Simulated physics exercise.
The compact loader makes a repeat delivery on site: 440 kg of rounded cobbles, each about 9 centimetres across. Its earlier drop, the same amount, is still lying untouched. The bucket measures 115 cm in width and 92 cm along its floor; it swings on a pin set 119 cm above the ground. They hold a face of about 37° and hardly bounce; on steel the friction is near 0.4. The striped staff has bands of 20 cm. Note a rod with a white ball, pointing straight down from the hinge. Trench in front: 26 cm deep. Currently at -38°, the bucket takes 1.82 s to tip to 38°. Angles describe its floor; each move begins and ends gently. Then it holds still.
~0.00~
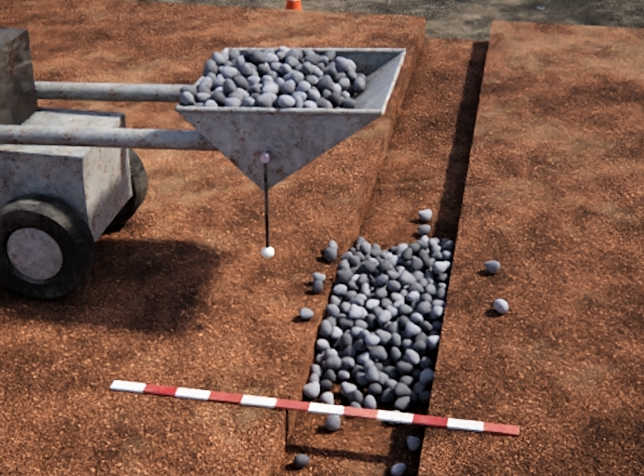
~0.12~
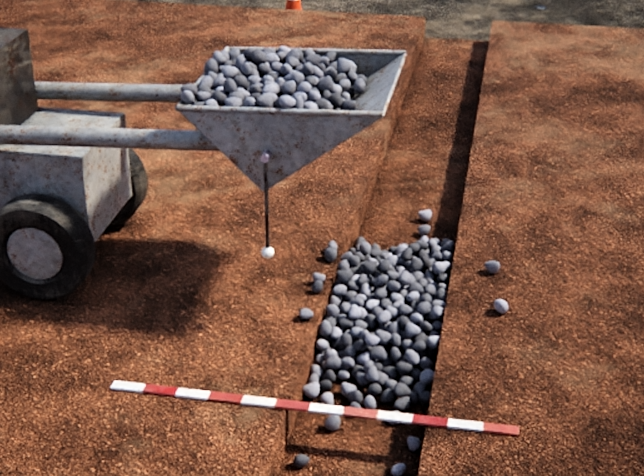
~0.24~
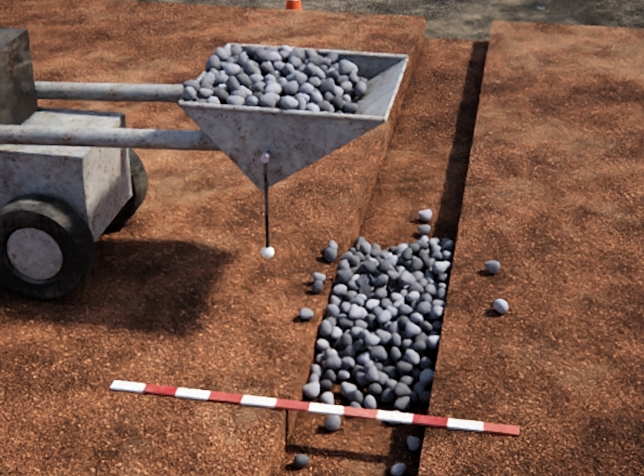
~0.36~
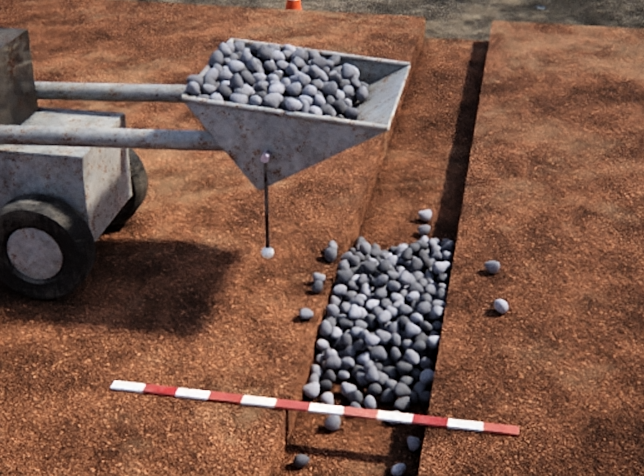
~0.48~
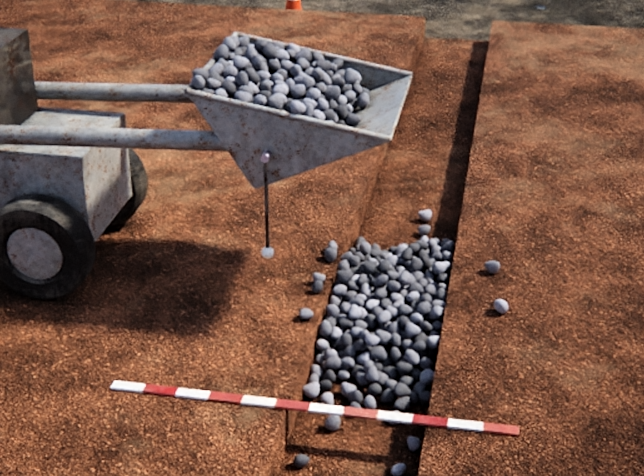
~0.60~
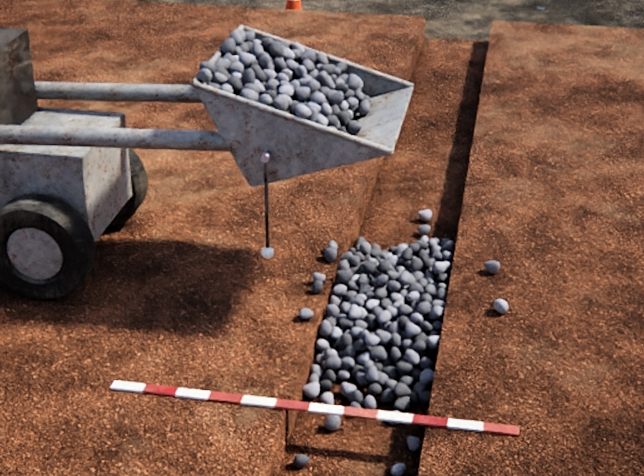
A grey wheeled machine slowly tilts its bucket of grey stones downward to the right.
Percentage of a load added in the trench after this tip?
68 per cent.
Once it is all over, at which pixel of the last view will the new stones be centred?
(427, 285).
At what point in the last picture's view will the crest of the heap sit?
Near (415, 269).
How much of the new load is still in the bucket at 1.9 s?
About 30 percent is still in there.
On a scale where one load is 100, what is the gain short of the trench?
That comes to about 0 % of a load.
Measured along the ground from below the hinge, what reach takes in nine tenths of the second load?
About 160 cm.
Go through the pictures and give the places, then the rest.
In the first frame, lip at (382, 113), floor tilted -38°, highest stones at (274, 61). The earlier load is highest near (375, 279), 4 cm above ground level, 1 % short of the trench, 99 % in the trench, 1 % past the trench.
In the second frame, lip at (383, 115), floor tilted -37°, highest stones at (275, 61); the stones move at 0.1 m/s on average.
In the third frame, the bucket is at -34°, its lip at (385, 120); the top of the load is at (267, 60); the stones move at 0.1 m/s on average.
In the fourth frame, the bucket is at -30°, its lip at (388, 129); the top of the load is at (252, 56); the stones move at 0.2 m/s on average.
In the fifth frame, lip at (390, 140), floor tilted -25°, highest stones at (242, 50); the stones move at 0.2 m/s on average.
In the sixth frame, lip at (392, 153), floor tilted -19°, highest stones at (249, 45); the stones move at 0.3 m/s on average.
After 1.4 s the floor is at 26°; in per cent of one load, 97 in the bucket, 1 short of the trench, 102 in the trench, 1 past the trench; the foremost stones are at (456, 294).
After 1.9 s the floor is at 38°; in per cent of one load, 30 in the bucket, 1 short of the trench, 165 in the trench, 4 past the trench; the foremost stones are at (479, 294).
After 2.3 s the floor is at 38°; in per cent of one load, 2 in the bucket, 1 short of the trench, 176 in the trench, 21 past the trench; the foremost stones are at (534, 288).
After 5.1 s the floor is at 38°; in per cent of one load, 0 in the bucket, 1 short of the trench, 166 in the trench, 33 past the trench; the foremost stones are at (601, 291). Net gain in the trench, 68.
